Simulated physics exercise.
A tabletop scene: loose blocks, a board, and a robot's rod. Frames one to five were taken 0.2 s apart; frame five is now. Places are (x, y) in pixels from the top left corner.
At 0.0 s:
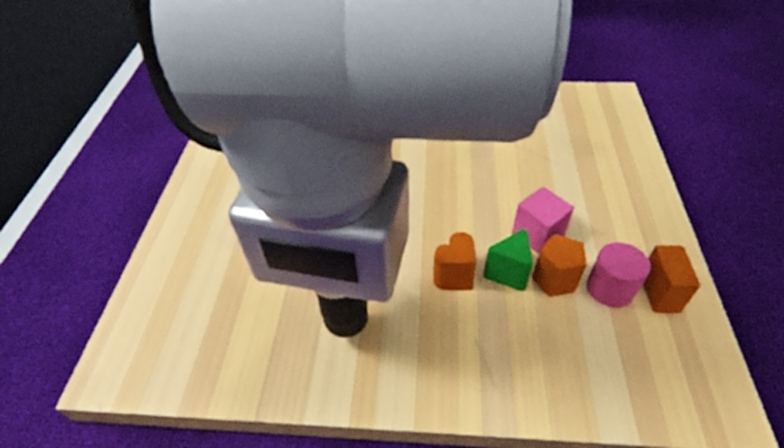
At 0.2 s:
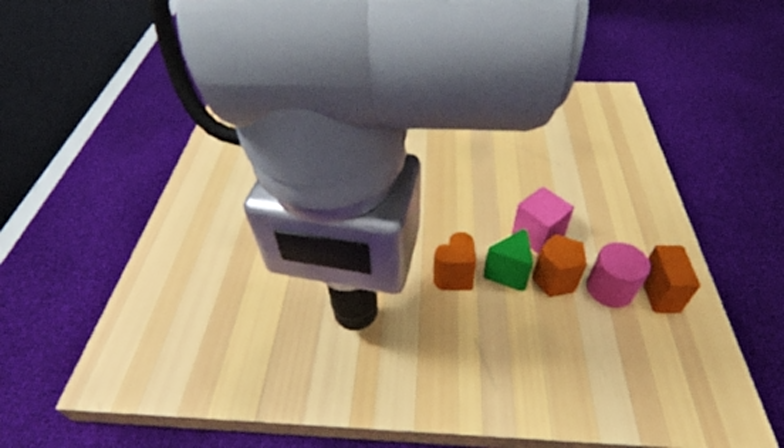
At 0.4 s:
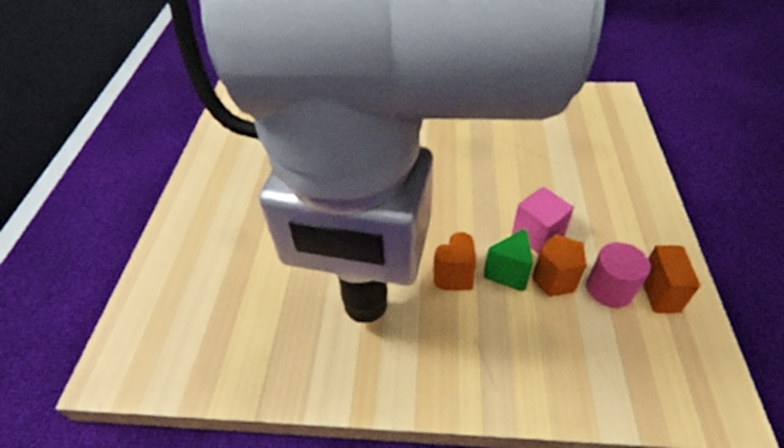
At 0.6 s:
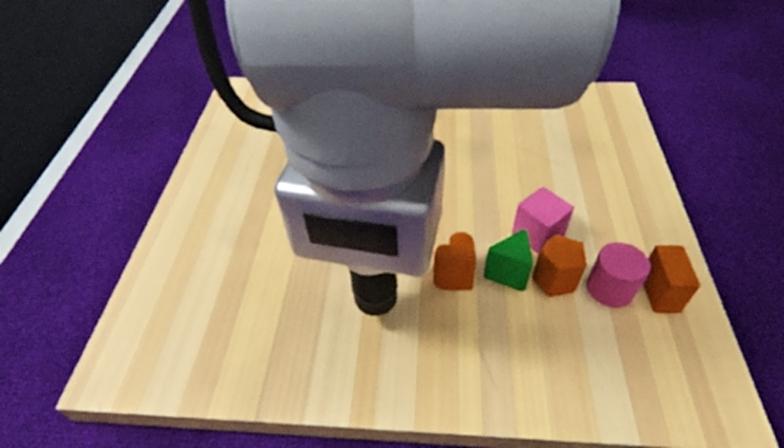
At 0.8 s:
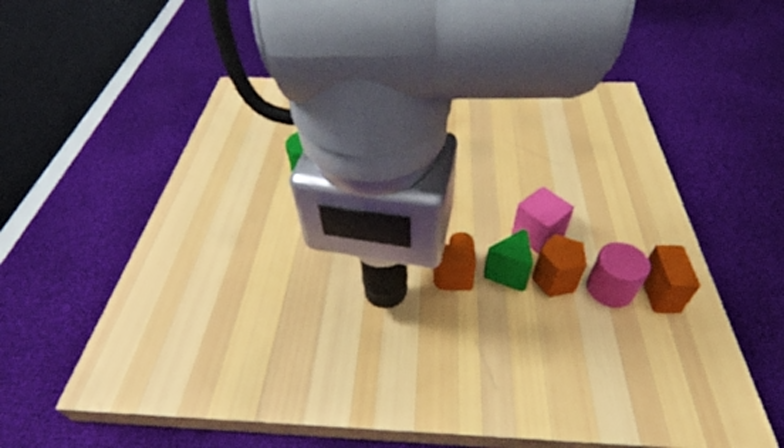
On a light wooden board over purple cloth, a white robot arm moves its dark rod slightly right and away from the viewer toward a still group of orange, green and pink blocks, gradually uncovering another green piece behind it.
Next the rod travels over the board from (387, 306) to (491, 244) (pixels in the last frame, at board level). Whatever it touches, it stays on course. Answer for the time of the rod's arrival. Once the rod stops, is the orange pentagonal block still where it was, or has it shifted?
That block ends up displaced.
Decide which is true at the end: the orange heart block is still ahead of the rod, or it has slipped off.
Answer: Still ahead.
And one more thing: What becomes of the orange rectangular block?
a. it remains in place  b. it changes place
Choice a: It remains in place.
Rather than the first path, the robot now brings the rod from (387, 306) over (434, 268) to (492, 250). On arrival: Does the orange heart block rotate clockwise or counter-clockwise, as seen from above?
From overhead, the rotation is clockwise.
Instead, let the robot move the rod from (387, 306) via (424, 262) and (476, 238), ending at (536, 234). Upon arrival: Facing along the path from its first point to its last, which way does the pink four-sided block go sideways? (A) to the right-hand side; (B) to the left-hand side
The answer is A.
The first path, step by step. One third of the way, rod (425, 270); orange heart block (468, 244).
Two thirds of the way, rod (462, 248); orange heart block (505, 224); green triangular piece (547, 242), turned 40° clockwise; orange pentagonal block (584, 255).
At the end, rod (494, 229); orange heart block (534, 202); green triangular piece (563, 226), turned 95° clockwise; pink four-sided block (570, 192), turned 15° clockwise; orange pentagonal block (589, 258), turned 25° clockwise; orange rectangular block unmoved.
